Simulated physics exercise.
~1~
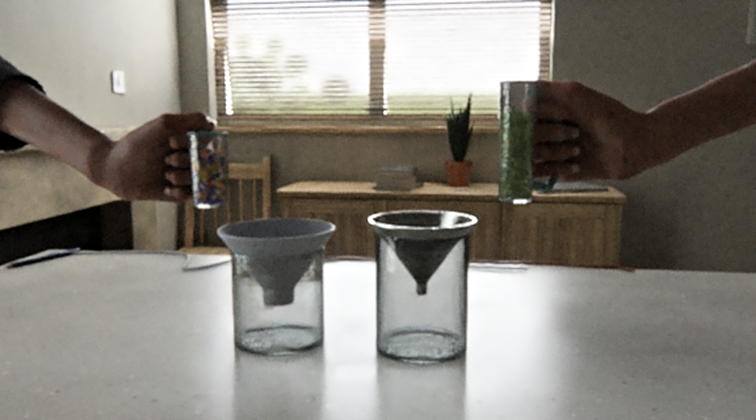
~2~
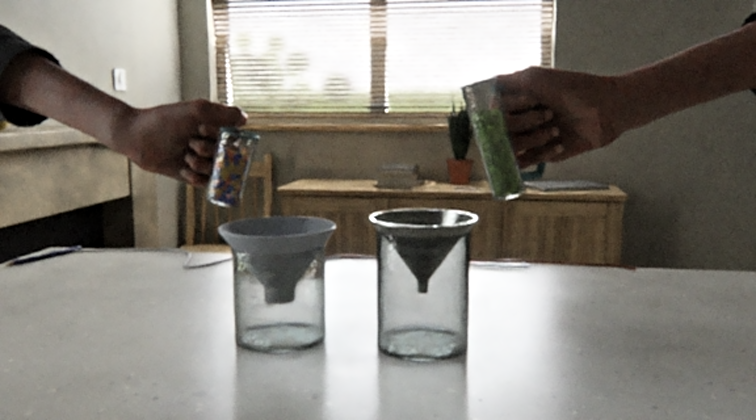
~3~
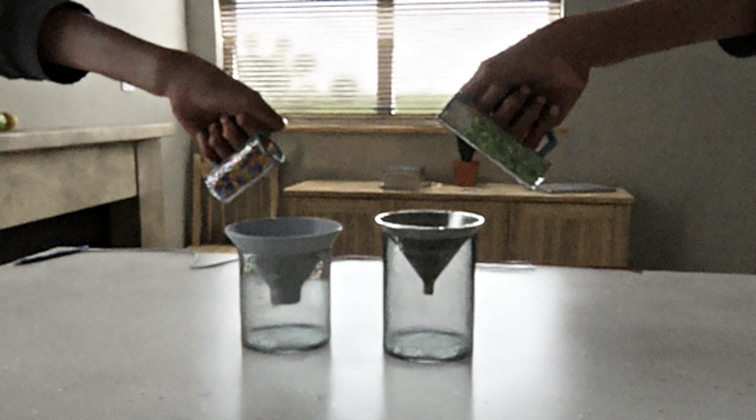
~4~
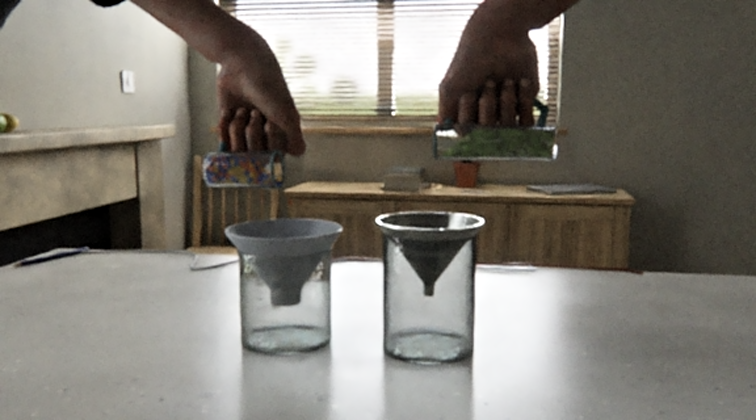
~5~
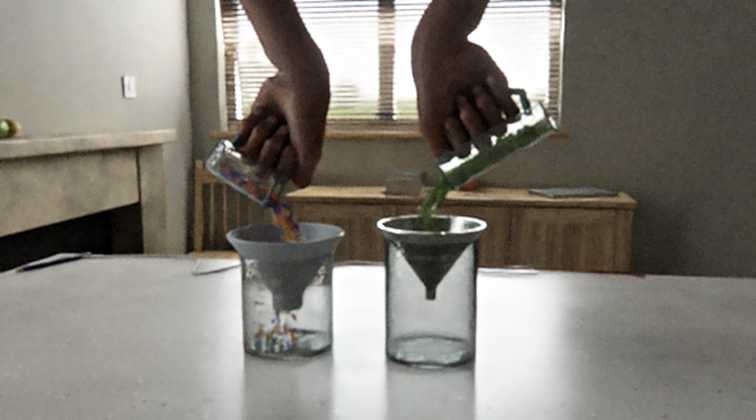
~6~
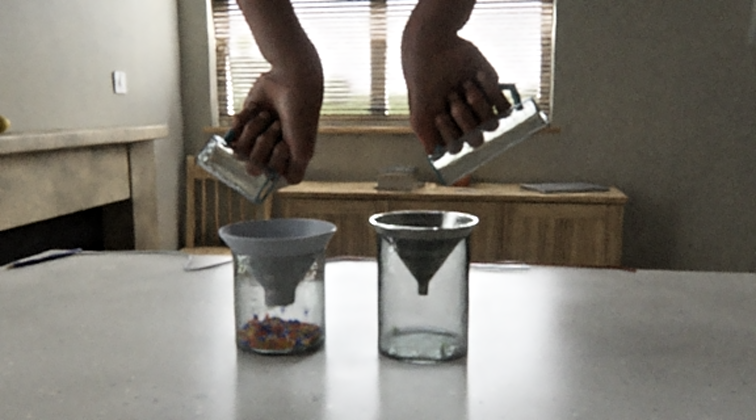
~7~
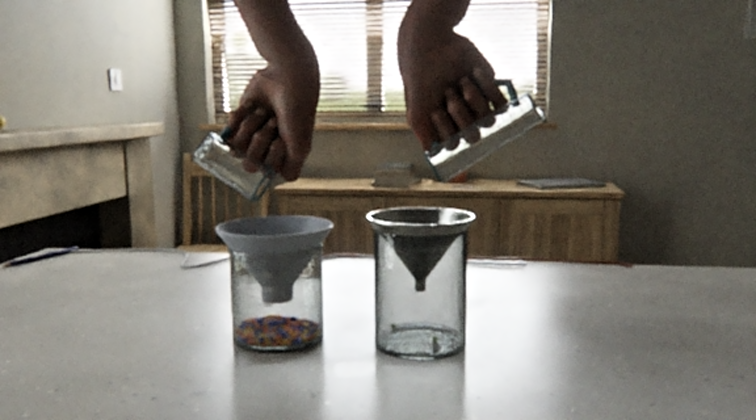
Two hands, one from each side, hold small clear cups above a pair of glass jars with funnels in their mouths, the left cup filled with multicoloured bits and the right with something green. The hands move inward and tilt the cups until they lie on their sides. They tip further, and both loads pour into the funnels, with colourful bits already dropping into the left jar. Both cups end up empty, still held tipped over the funnels. The colourful bits settle in a layer in the left jar, while the green load stays almost entirely in the right funnel, leaving that jar nearly empty.
